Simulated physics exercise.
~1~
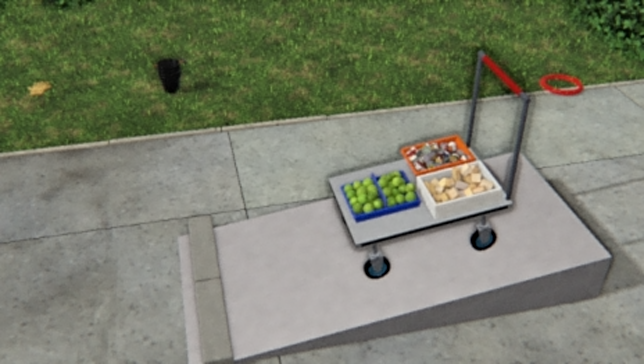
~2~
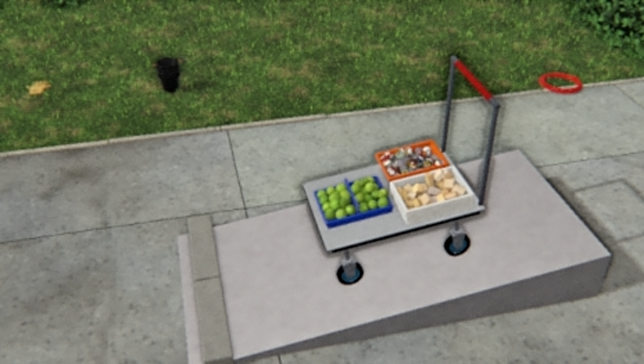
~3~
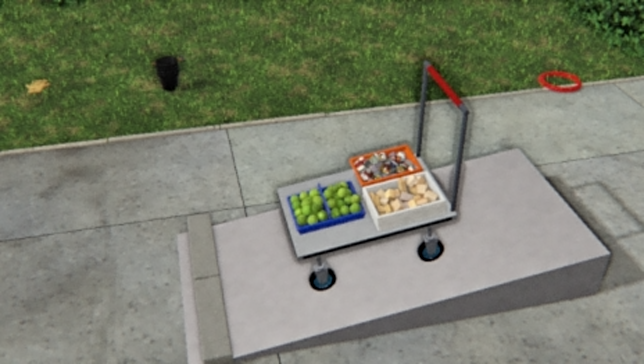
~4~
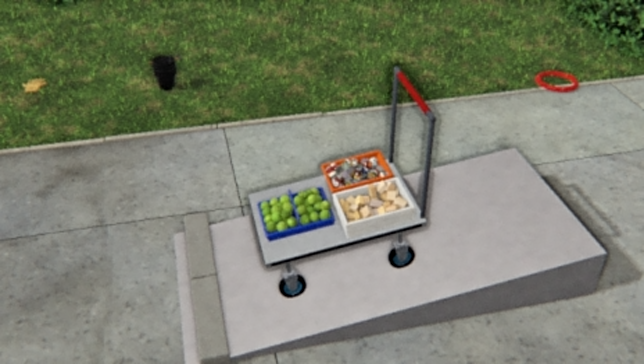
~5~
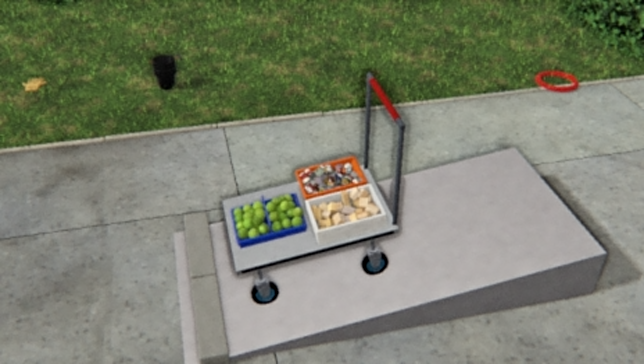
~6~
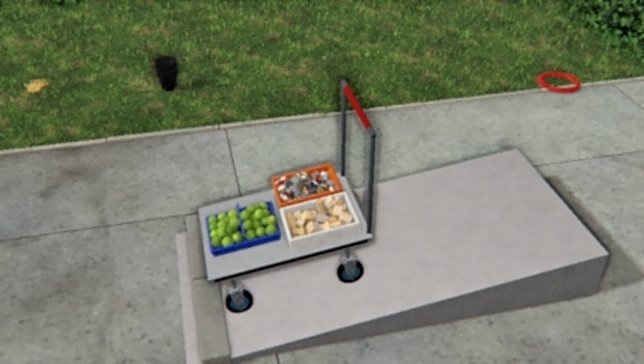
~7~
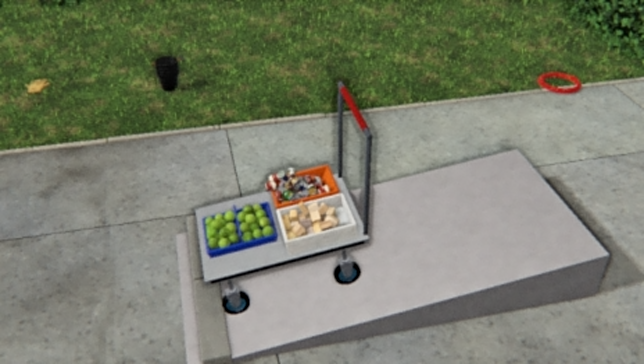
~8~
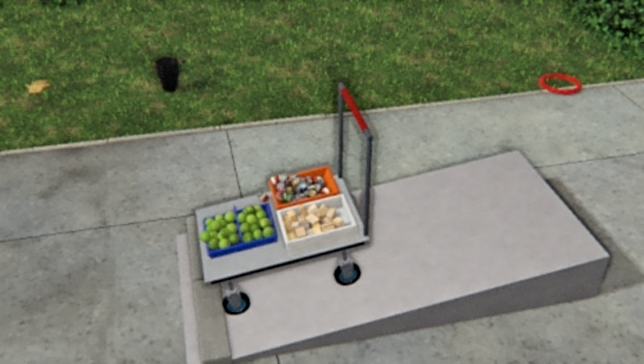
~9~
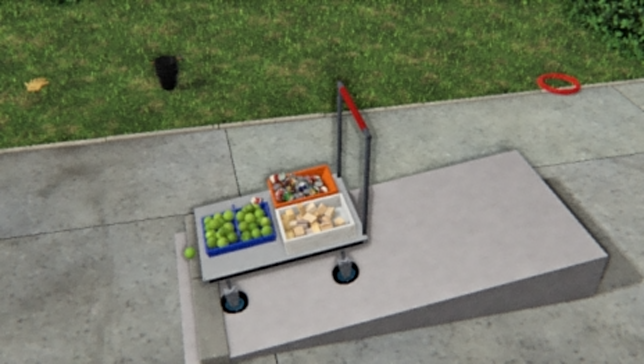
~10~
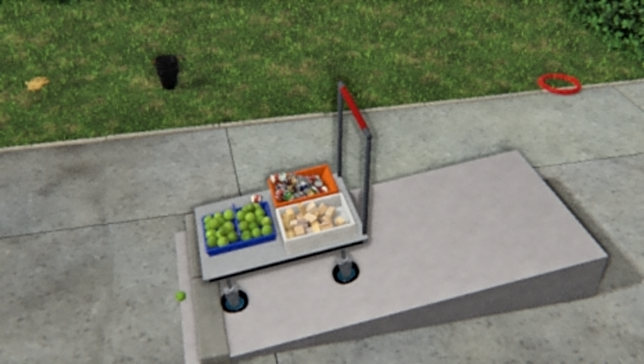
On a paved path beside some grass, a trolley carrying green apples, wood pieces and small tins in three totes rolled left down a ramp and stopped abruptly near the bottom, and one apple tumbled off the front and landed below.
